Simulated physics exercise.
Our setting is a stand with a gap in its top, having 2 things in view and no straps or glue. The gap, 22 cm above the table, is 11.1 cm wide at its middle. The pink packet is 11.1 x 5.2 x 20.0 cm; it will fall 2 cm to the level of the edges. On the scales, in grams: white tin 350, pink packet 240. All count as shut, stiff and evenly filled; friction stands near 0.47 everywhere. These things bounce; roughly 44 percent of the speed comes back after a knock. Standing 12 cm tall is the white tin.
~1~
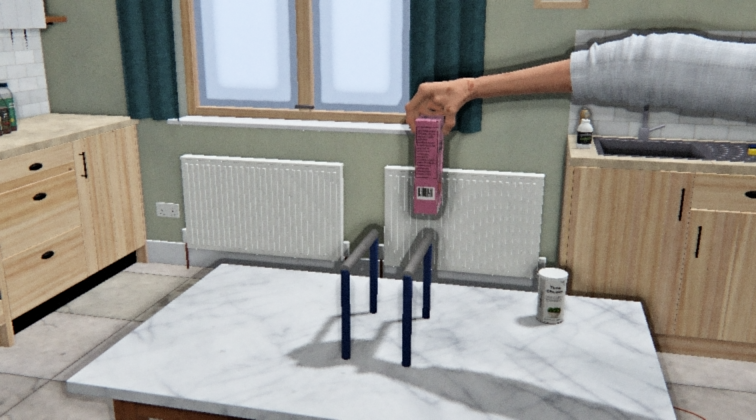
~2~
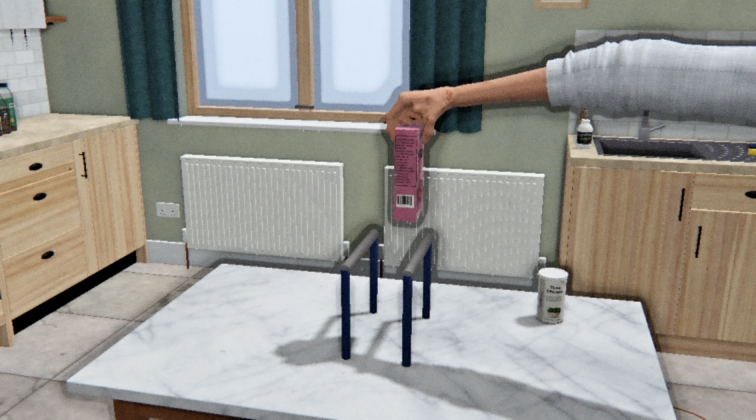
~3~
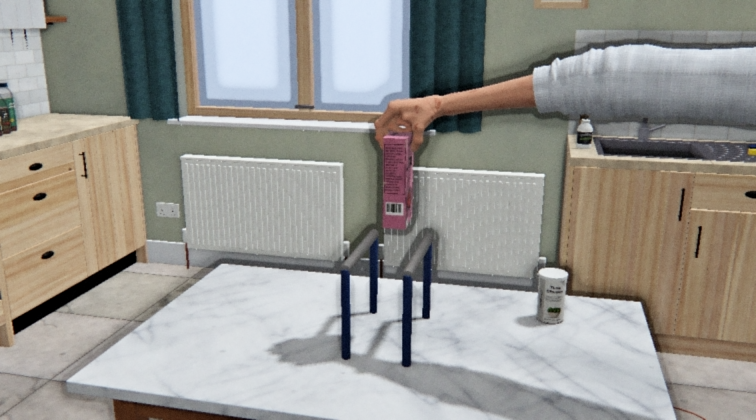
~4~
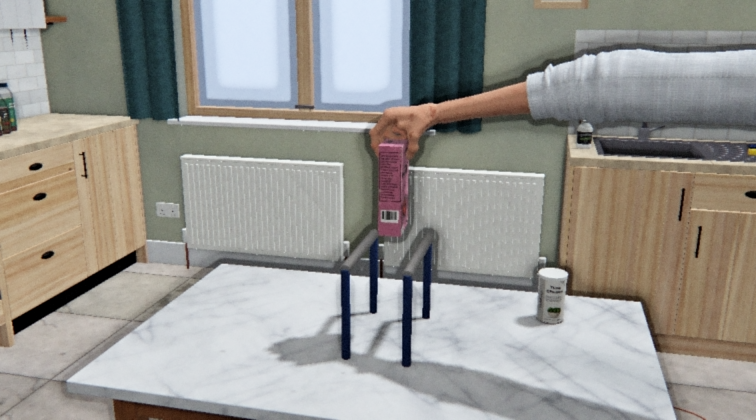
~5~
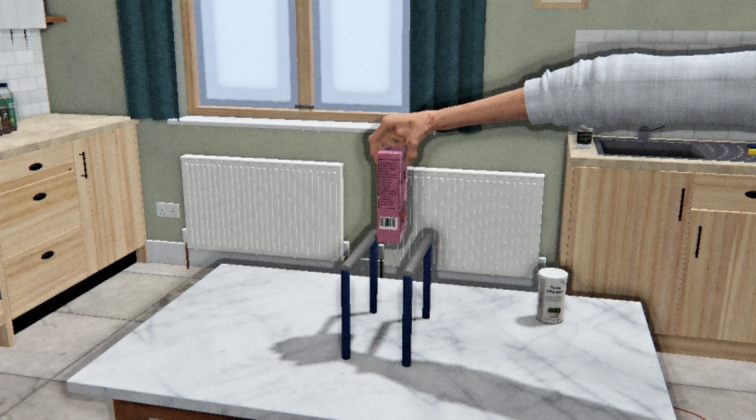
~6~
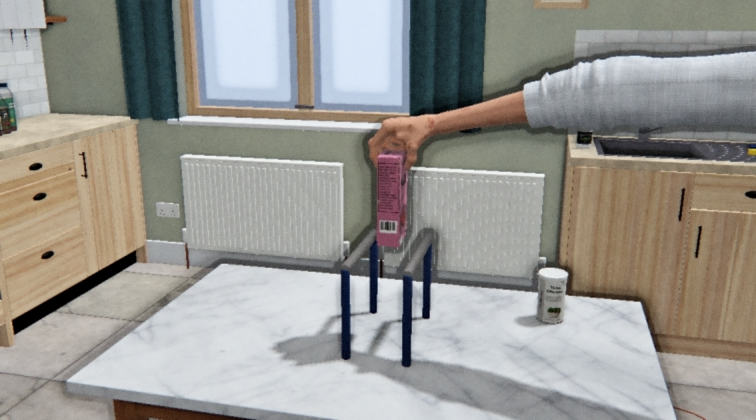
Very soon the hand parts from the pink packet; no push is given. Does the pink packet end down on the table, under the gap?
It makes it.
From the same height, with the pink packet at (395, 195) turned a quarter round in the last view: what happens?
After that, it jams.
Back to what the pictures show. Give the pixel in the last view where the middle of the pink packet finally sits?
End position, around (392, 297).
Then, 0.20 s past the last view, pink packet shifted 5 cm near (392, 218).
Then, 0.30 s past the last view, pink packet shifted 20 cm near (392, 280).
Then, 0.40 s past the last view, pink packet shifted 19 cm near (392, 279).
Then, 0.60 s past the last view, pink packet shifted 23 cm near (392, 294).
Finally, not toppled but over 4 cm from the start, pink packet; white tin still in place (within 4 cm). Final places as that camera would see them, pink packet near (392, 297). The packet reaches the table.
